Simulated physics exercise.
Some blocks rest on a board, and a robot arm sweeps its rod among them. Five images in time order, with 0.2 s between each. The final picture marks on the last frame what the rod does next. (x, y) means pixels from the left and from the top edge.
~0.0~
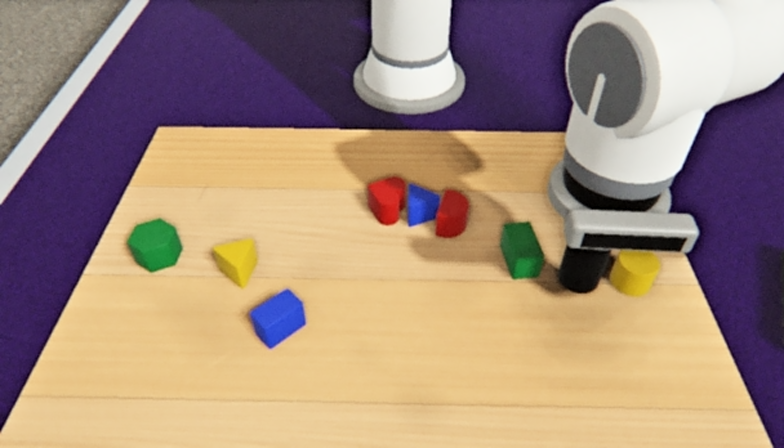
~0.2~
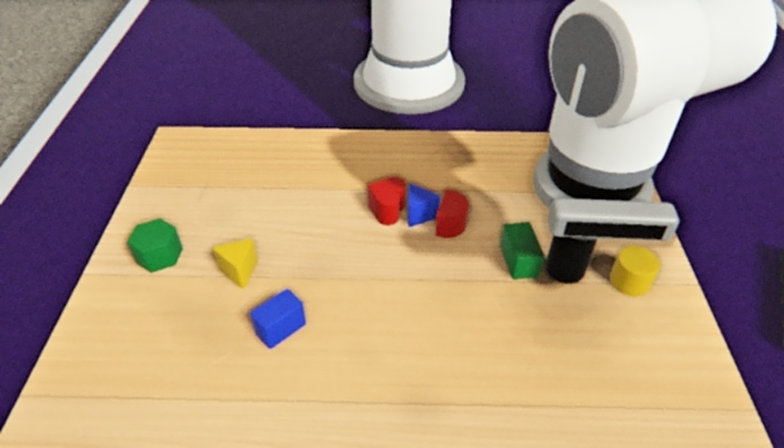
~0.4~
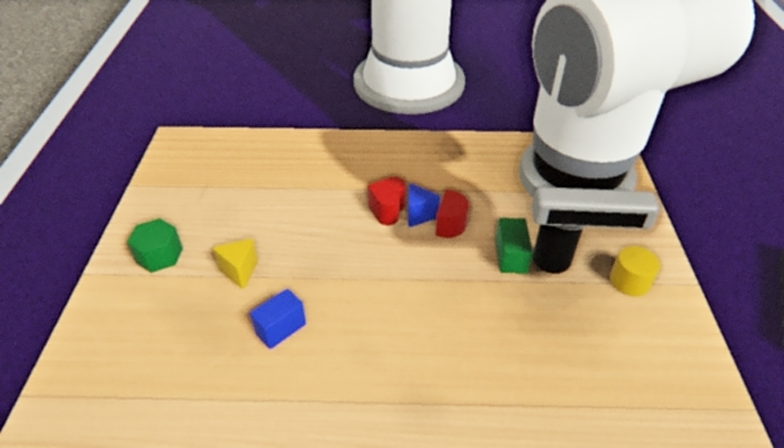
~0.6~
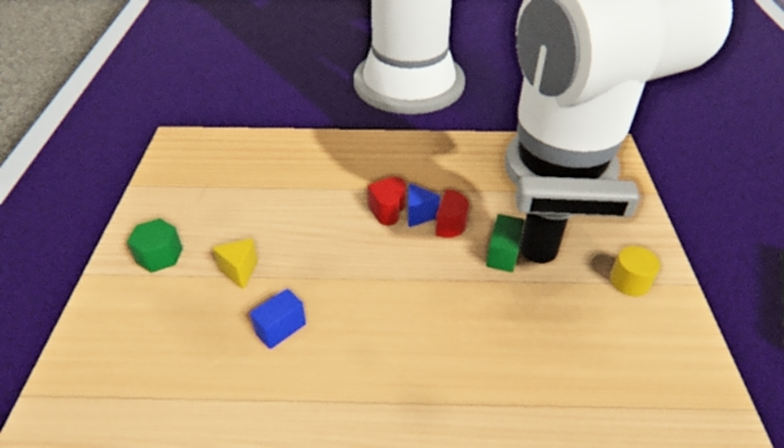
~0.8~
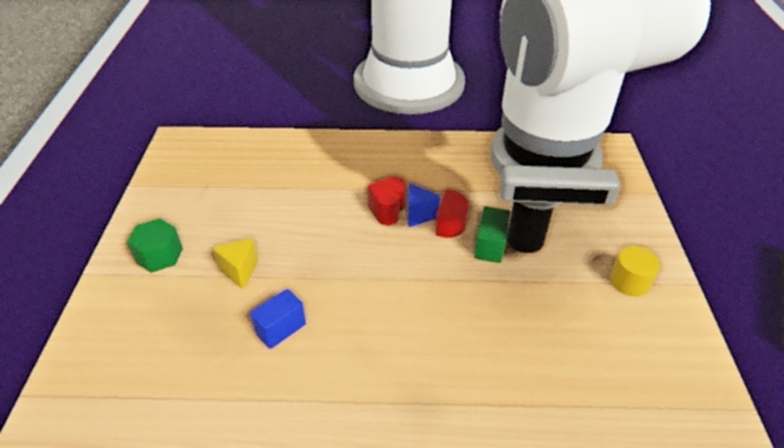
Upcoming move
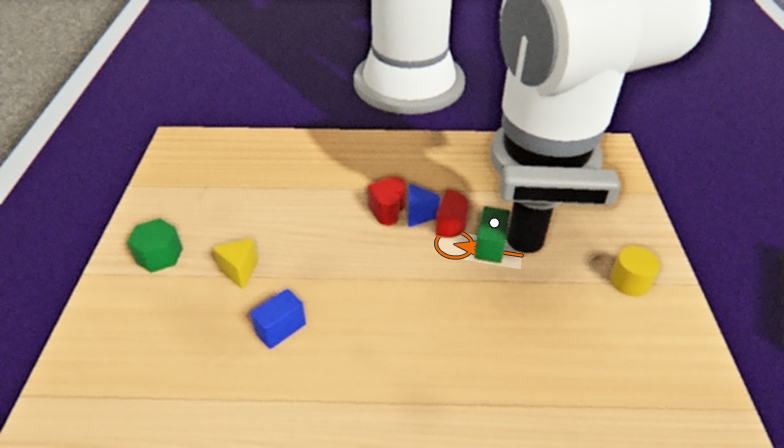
The footage shows a robot arm moving its black rod leftward across a wooden board of colored blocks, meeting a green oblong block and pushing it a short way left toward a red block, while the other blocks stay still.
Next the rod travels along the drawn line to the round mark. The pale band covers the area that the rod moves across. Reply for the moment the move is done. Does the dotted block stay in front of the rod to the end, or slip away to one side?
My prediction: In front.
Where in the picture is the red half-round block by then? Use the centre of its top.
It will likely be found at (430, 184).
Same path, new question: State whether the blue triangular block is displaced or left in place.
In the end it has been moved.
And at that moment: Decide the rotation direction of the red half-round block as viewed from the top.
Direction: Clockwise.
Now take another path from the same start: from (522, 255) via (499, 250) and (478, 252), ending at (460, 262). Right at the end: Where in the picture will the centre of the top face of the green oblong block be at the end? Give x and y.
I expect it at (454, 214).
The drawn path runs from (522, 255) to (454, 244); the dot is on the green oblong block.
What follows on the original path. Halfway along, rod at (490, 236); blue triangular block at (417, 191), turned 15° anticlockwise; red half-round block at (445, 197), turned 20° clockwise; green oblong block at (464, 214), turned 30° clockwise.
At the end, rod at (456, 230); red heart at (382, 188), turned 25° anticlockwise; blue triangular block at (406, 176); red half-round block at (430, 184), turned 35° clockwise; green oblong block at (436, 203), turned 65° clockwise.
